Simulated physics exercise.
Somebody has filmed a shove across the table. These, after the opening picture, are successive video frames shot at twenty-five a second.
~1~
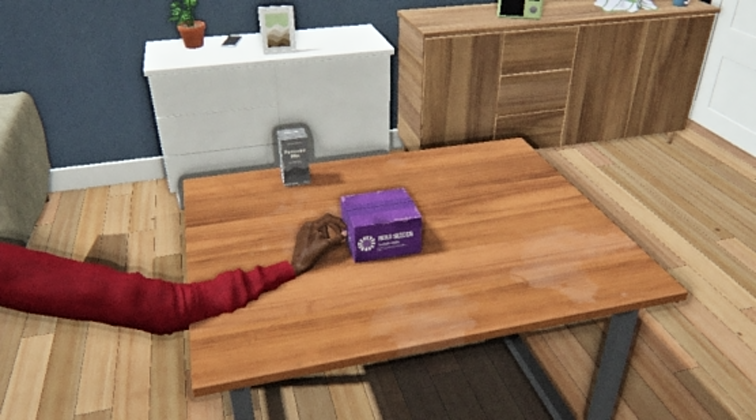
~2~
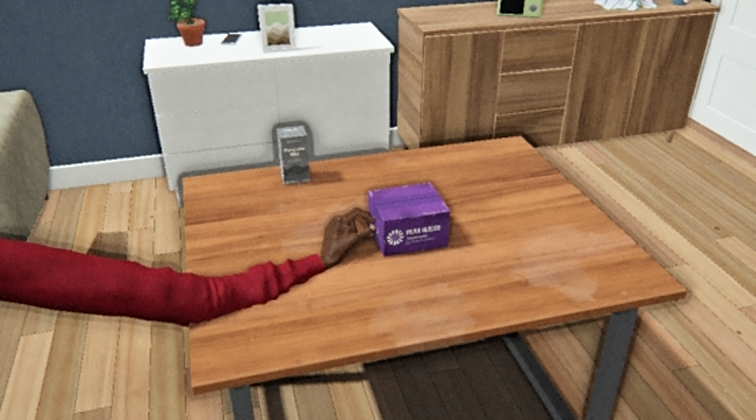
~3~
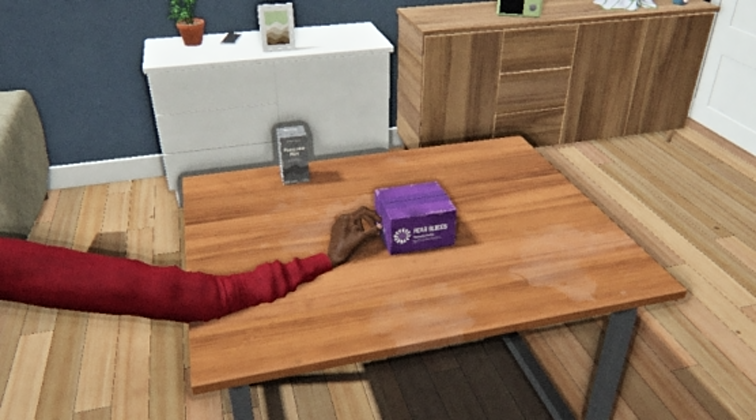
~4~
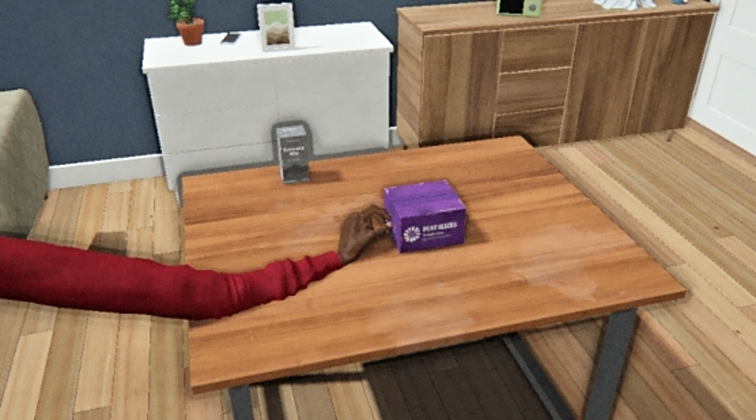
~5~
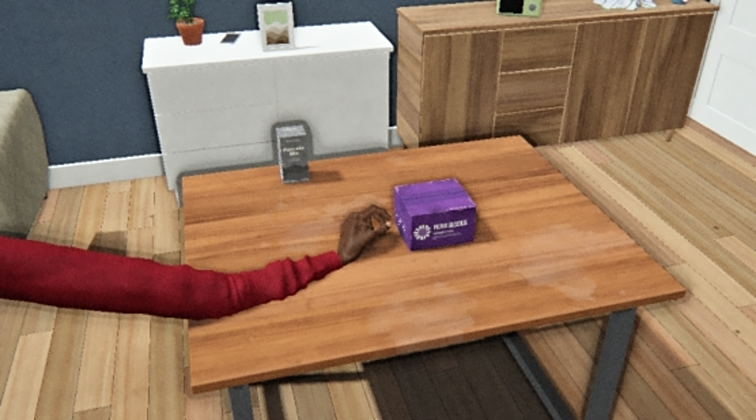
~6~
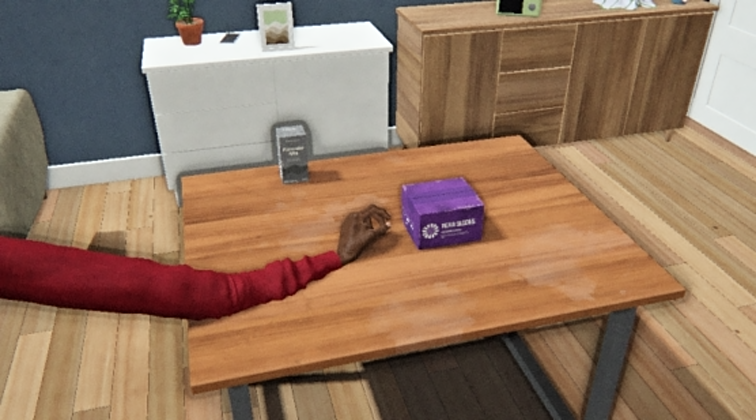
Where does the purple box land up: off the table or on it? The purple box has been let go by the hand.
Doesn't make it off.
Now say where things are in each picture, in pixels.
The first picture shows under the hand; purple box (380, 224).
The second picture shows under the hand; purple box (408, 218).
The third picture shows under the hand; purple box (414, 217).
The fourth picture shows purple box (424, 216).
The fifth picture shows purple box (433, 214) shifted a little.
The sixth picture shows purple box (441, 213) shifted a little.
Then, 0.10 s on from there, purple box shifted a little near (454, 211).
Then, 0.30 s on from there, purple box resting near (455, 210).
In the end, moved from the start, purple box. At the end, from the last picture's camera, purple box near (457, 210).
